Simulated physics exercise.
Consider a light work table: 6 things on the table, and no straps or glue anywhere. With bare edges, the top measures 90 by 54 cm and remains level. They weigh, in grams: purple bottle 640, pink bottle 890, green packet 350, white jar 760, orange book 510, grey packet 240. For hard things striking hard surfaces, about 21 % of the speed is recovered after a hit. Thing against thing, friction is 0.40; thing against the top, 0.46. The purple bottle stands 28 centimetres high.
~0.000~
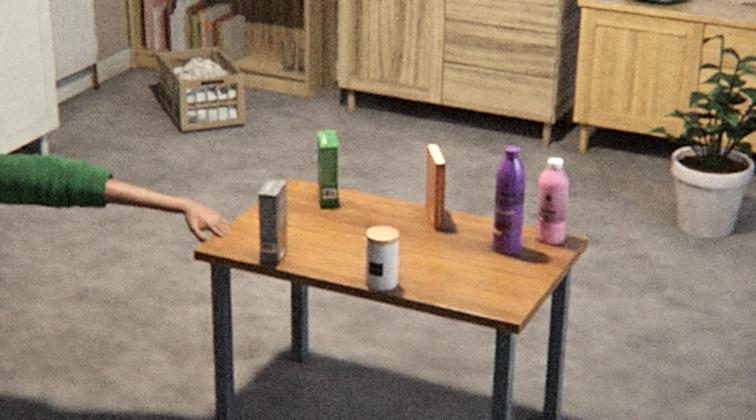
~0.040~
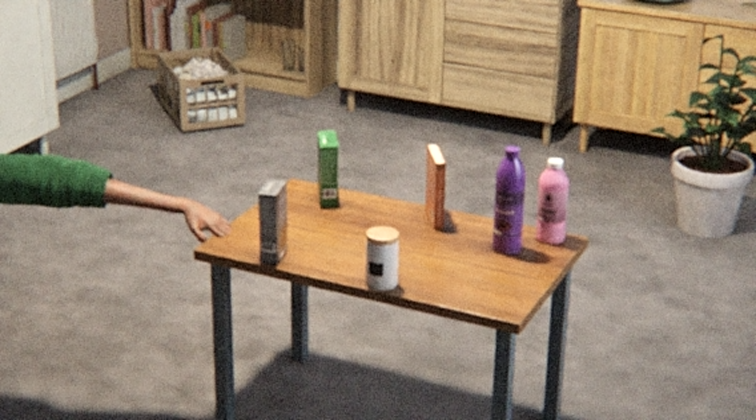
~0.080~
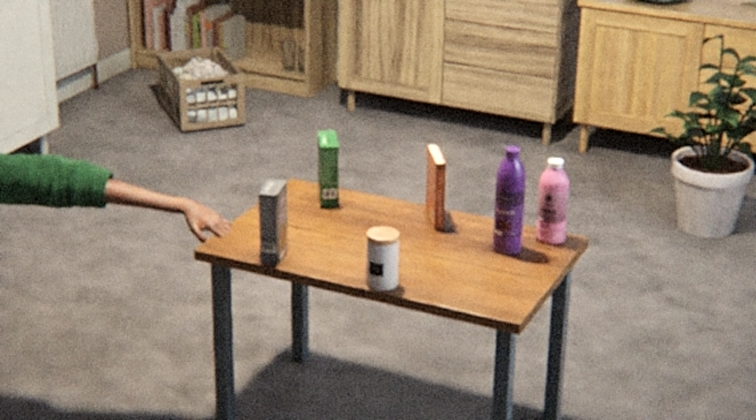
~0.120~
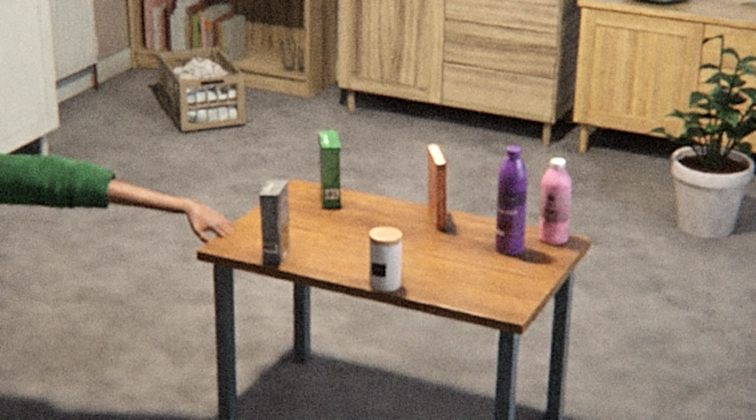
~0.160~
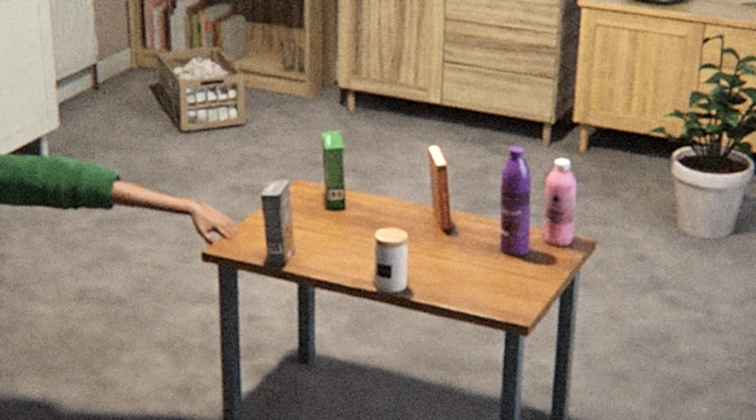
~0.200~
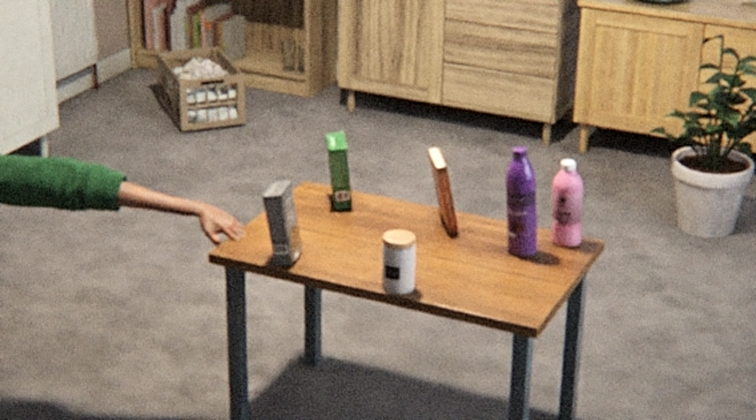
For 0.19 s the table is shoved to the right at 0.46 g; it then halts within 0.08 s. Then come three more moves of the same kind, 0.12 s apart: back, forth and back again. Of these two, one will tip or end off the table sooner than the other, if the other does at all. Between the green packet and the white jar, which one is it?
I would say the former of the pair.
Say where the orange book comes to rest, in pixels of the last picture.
Near (419, 222).
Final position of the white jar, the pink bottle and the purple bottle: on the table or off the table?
White jar: Stays in bounds; pink bottle: Goes out of bounds; purple bottle: Goes out of bounds.
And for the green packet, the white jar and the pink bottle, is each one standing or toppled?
Outcome noted - the green packet ends up fallen, the white jar survives without falling, the pink bottle ends up fallen.
After 0.50 s, table along by 11 cm; pink bottle now off the table; green packet 27° off upright near (382, 176); white jar moved 5 cm near (440, 271).
After 0.80 s, purple bottle now off the table; green packet on its side near (369, 189); orange book on its side.
After 1.20 s, table along by 11 cm; green packet on its side near (421, 200); white jar moved 5 cm near (443, 272); grey packet on its side.
In the end (2.2 s), off the table, purple bottle and pink bottle; toppled on the table, green packet, orange book and grey packet; white jar under 5 cm from the start. At the end, from the last picture's camera, green packet near (369, 189), white jar near (382, 258). Green packet went at 0.54 s; white jar was never lost.
